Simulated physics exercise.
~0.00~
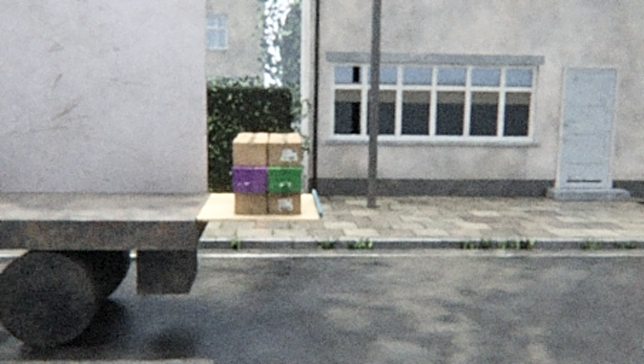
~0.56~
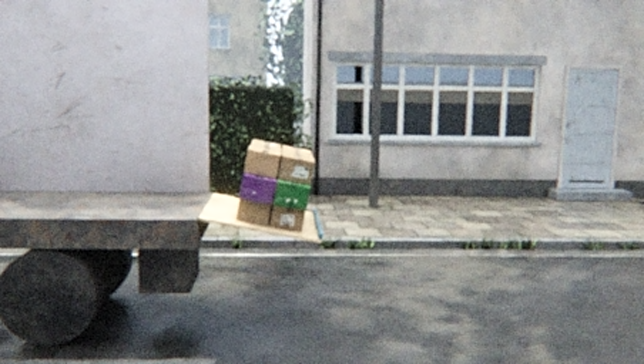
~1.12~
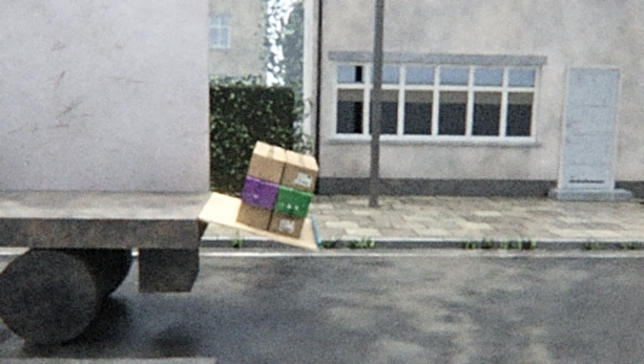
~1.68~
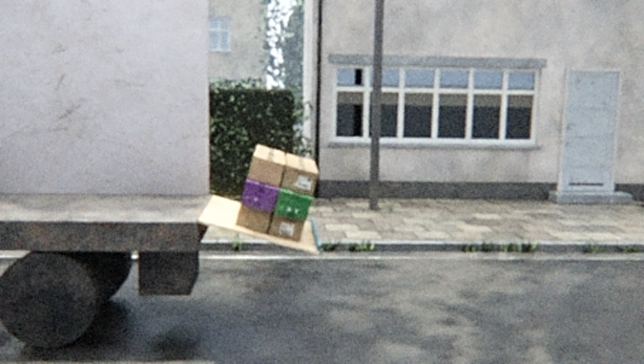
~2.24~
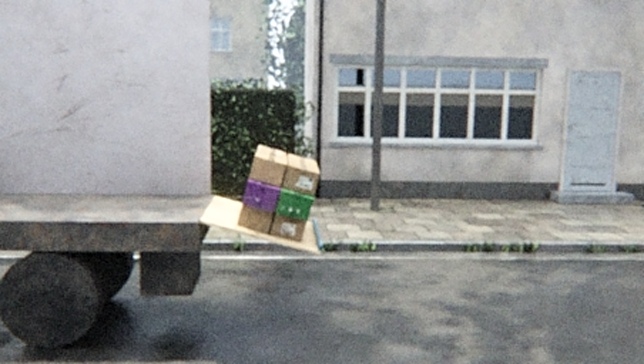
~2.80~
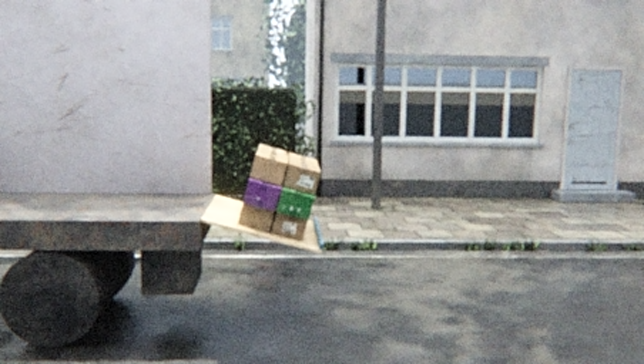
On a street beside a pale building, the tail lift of a lorry tipped downward to the right, tilting its stack of brown, purple and green parcels along with it, then held still on a gentle slope with the whole stack still aboard.
